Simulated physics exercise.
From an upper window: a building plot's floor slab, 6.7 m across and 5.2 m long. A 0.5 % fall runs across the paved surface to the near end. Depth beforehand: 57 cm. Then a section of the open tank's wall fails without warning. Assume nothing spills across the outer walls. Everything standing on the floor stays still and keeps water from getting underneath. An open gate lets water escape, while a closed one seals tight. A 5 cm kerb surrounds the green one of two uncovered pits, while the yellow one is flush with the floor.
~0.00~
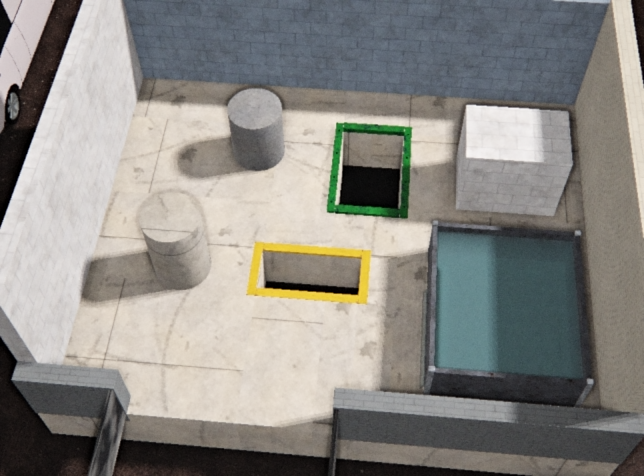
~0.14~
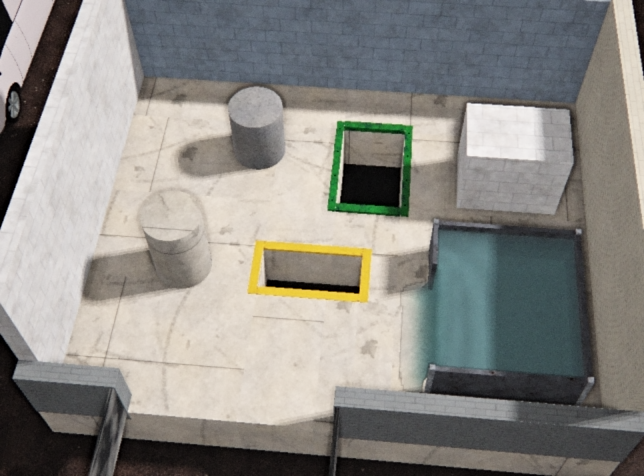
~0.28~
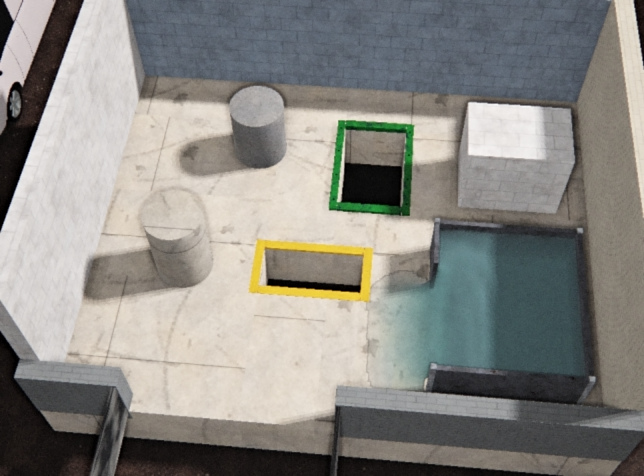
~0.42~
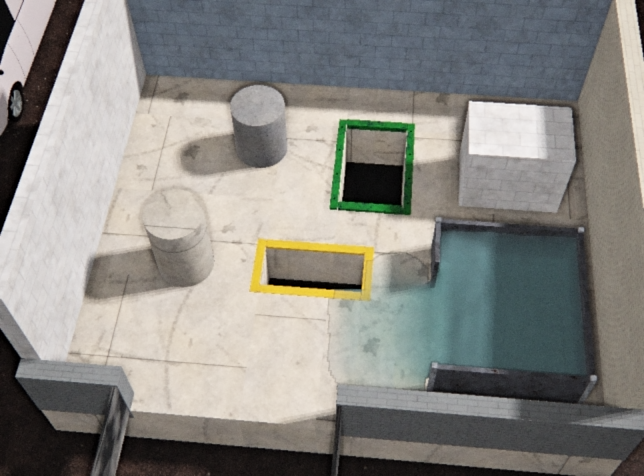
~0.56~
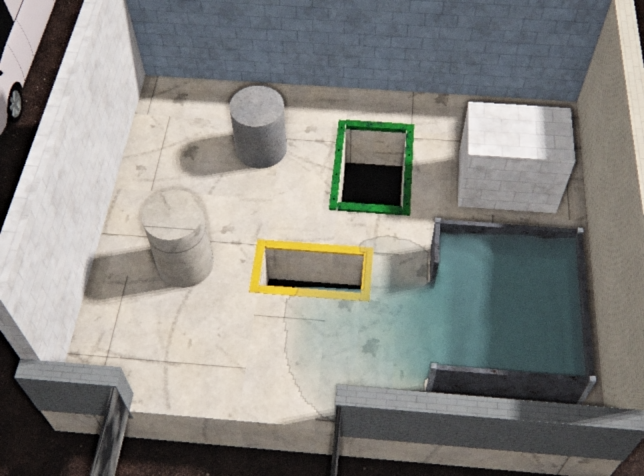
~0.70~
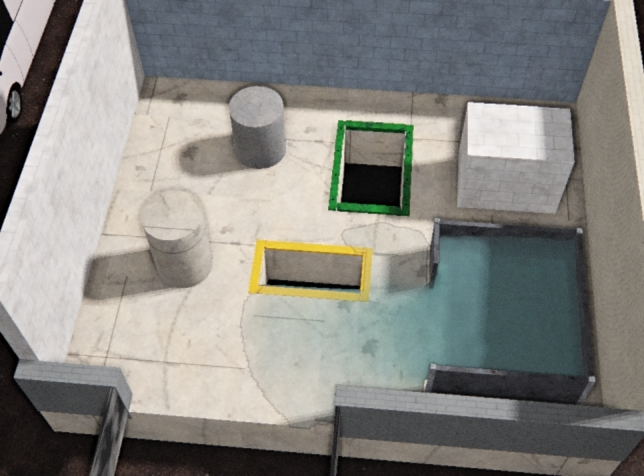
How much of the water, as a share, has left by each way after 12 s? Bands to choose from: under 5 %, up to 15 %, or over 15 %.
Gate opening above 15 %, green pit not even 5 %, yellow pit more than 15 %.
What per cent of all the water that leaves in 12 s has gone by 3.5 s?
Roughly 45 per cent has gone by then.
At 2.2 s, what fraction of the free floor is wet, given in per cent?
About 35 per cent.
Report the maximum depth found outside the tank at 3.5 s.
It gets to some 22 cm.
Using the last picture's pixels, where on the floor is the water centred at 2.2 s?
Centre: Roughly (386, 330) px.
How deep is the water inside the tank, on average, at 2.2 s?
It averages close to 25 centimetres.
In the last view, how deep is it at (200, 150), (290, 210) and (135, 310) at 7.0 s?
In that order: 3, 3 and 8 cm.
After 1.4 s water covers 30 % of the floor and is deepest (28 cm) near (413, 349); gone so far, the gate opening 1 %, the green pit 0 %, the yellow pit 4 %.
After 2.2 s water covers 35 % of the floor and is deepest (29 cm) near (73, 388); gone so far, the gate opening 7 %, the green pit 0 %, the yellow pit 8 %.
After 3.5 s water covers 45 % of the floor and is deepest (22 cm) near (63, 373); gone so far, the gate opening 13 %, the green pit 0 %, the yellow pit 13 %.
After 7.0 s water covers 70 % of the floor and is deepest (10 cm) near (59, 386); gone so far, the gate opening 26 %, the green pit 0 %, the yellow pit 18 %.
After 12.0 s water covers 85 % of the floor and is deepest (4 cm) near (193, 236); gone so far, the gate opening 34 %, the green pit 0 %, the yellow pit 23 %.
